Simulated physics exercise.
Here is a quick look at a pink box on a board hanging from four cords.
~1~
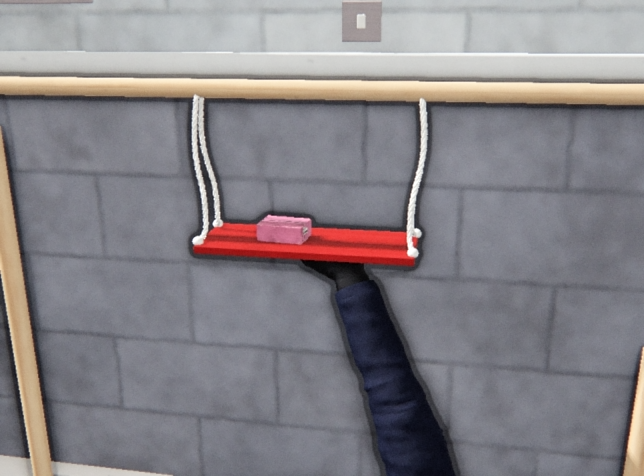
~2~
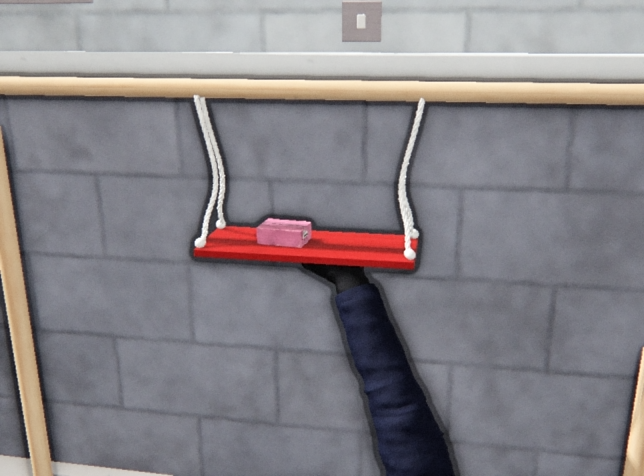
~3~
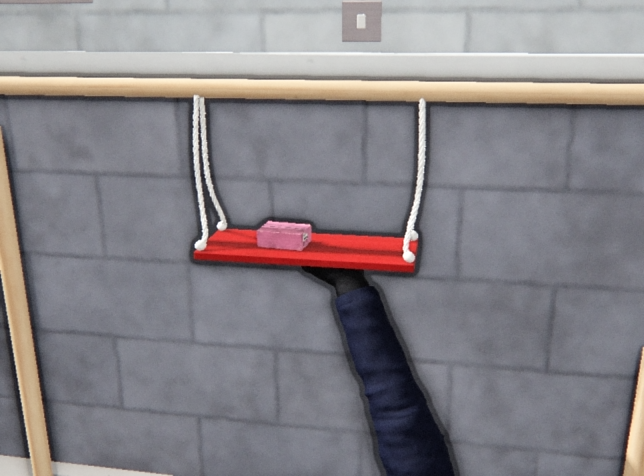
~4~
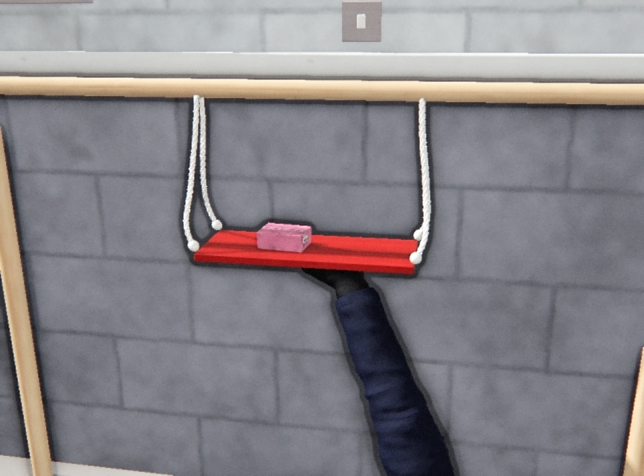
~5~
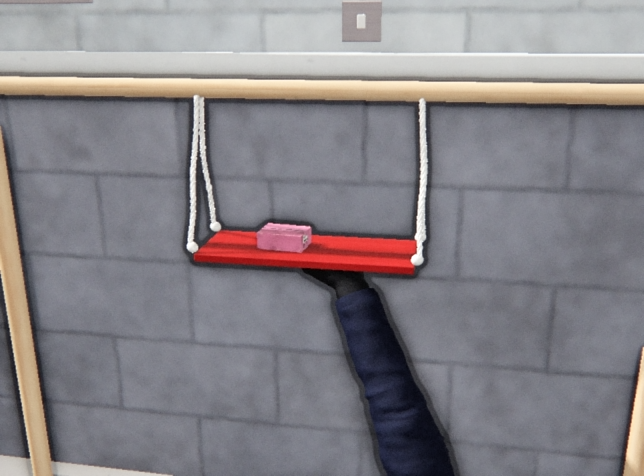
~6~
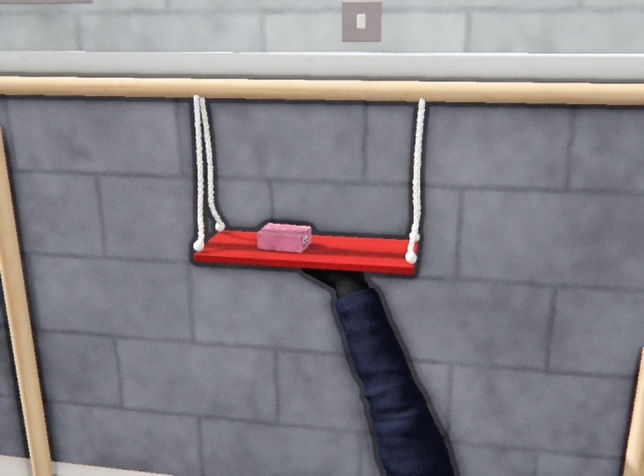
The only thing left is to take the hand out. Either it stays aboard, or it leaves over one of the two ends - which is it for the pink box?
Holds its spot.
Then, 0.40 s on from there, board level; box on the board near (285, 241).
In the end, board level; box on the board near (285, 241). The pink box keeps its place.
